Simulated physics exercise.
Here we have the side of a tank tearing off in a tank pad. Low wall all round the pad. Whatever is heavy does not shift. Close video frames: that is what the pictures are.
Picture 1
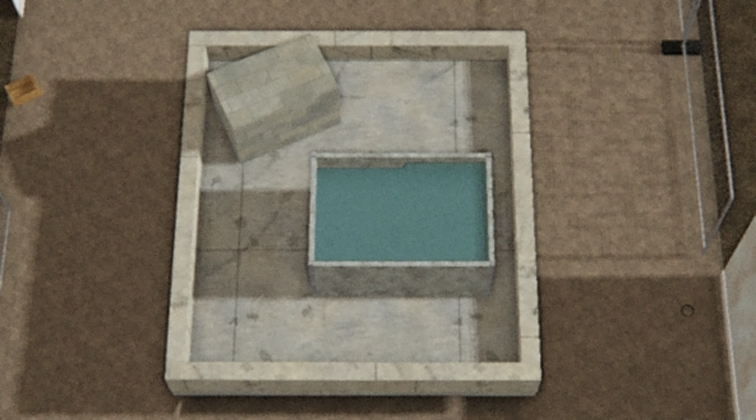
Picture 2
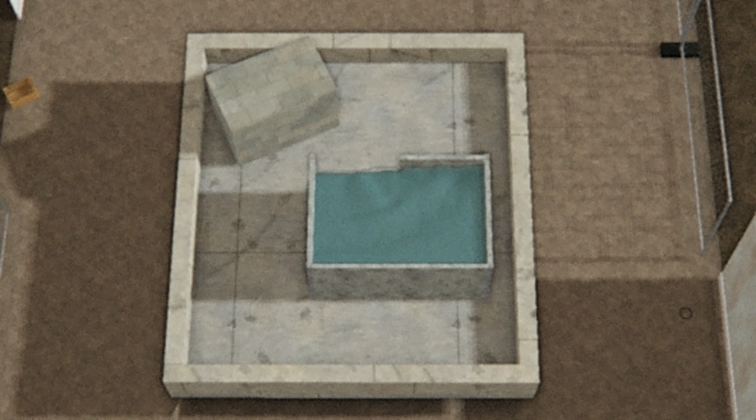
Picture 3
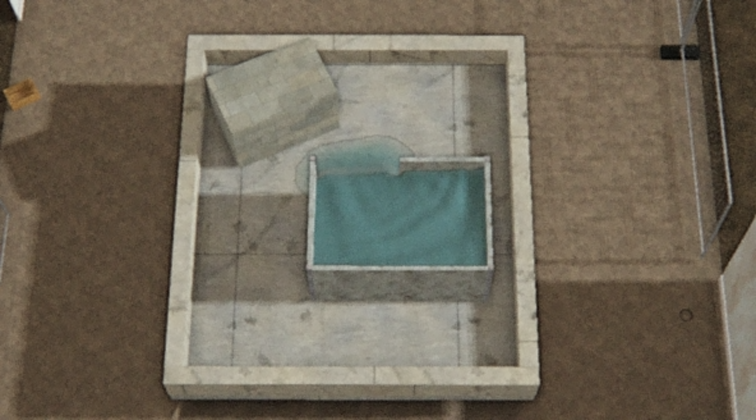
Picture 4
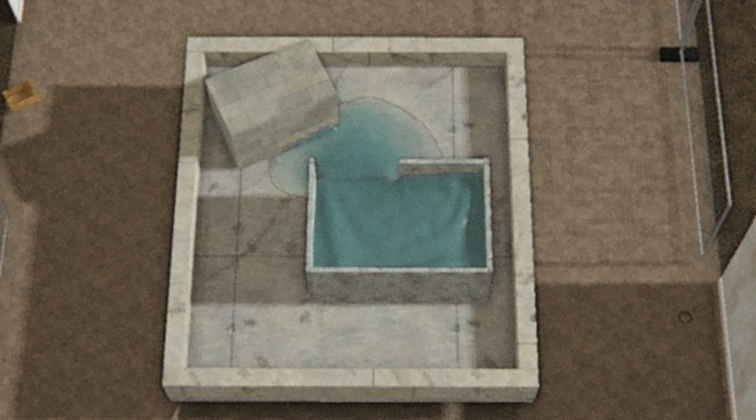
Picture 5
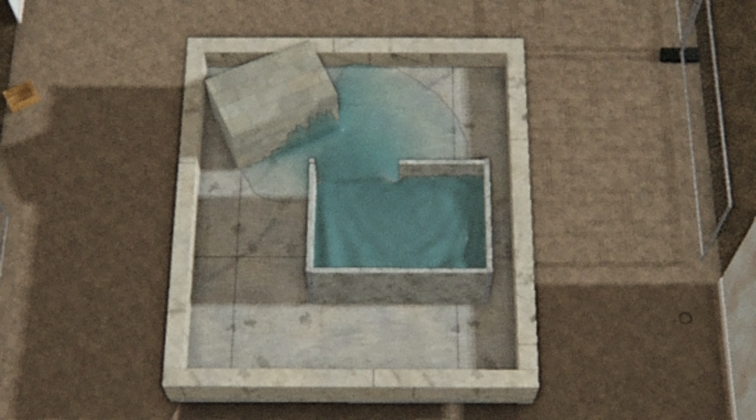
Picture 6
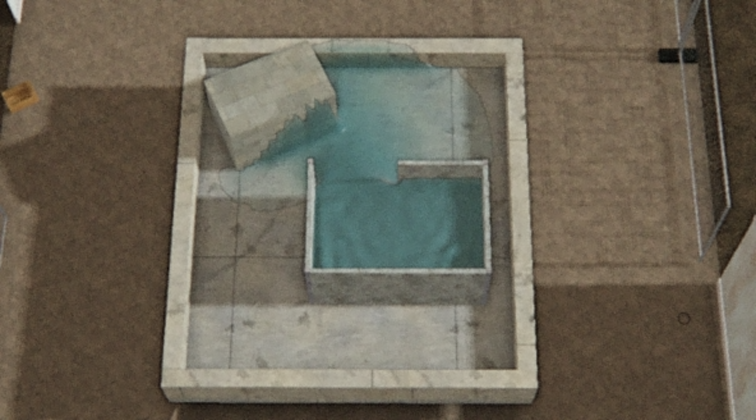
A low pale stone wall encloses a rectangular pad on brown ground, seen from high above by a camera that stays nearly still. Inside, a grey stone-walled tank of teal water sits right of centre, with a pale block angled at the upper left. A gap opens in the tank's far side, and water pours out, fanning across the floor against the block and the far wall.
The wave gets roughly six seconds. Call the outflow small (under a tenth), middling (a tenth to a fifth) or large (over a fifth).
Small.
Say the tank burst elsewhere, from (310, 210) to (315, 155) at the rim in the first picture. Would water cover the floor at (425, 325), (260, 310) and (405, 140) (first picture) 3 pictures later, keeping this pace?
In turn: No water, under water, dry.
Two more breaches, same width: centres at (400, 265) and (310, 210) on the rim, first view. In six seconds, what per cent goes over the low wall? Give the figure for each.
16% and 12%, roughly.
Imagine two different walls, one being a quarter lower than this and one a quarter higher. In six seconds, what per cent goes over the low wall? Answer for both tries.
14 % and 2 %.
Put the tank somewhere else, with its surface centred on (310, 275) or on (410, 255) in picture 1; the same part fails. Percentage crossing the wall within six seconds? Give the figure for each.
Taking them in turn, it comes to about 4 per cent and then about 4 per cent.
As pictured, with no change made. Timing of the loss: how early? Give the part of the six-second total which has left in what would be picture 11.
Around 15 per cent.
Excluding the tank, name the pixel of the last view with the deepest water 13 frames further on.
Somewhere near (503, 70), I think.
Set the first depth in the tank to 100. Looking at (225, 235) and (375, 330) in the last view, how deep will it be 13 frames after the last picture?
Roughly 14 in a hundred, then 0 in a hundred.
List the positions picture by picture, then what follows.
The water tank at (401, 211) is whole and still, in the first picture.
The front is at a hidden place, out from the gap on the water tank's far side, in the second picture.
Water pours out on the water tank's far side and has run to (393, 144), in the third picture.
The front is at (380, 105), out from the gap on the water tank's far side, in the fourth picture.
Water pours out on the water tank's far side and has run to (335, 69), in the fifth picture.
Water pours out on the water tank's far side and has run to (449, 70), in the sixth picture.
A moment on, water covers 40 % of the floor; the low wall has let 0 % over.
Next, water covers 45 % of the floor; the low wall has let 1 % over.
Then, water covers 70 % of the floor; the low wall has let 5 % over.
Later, water covers 80 % of the floor; the low wall has let 6 % over.
In the end, water covers 85 % of the floor; the low wall has let 6 % over.
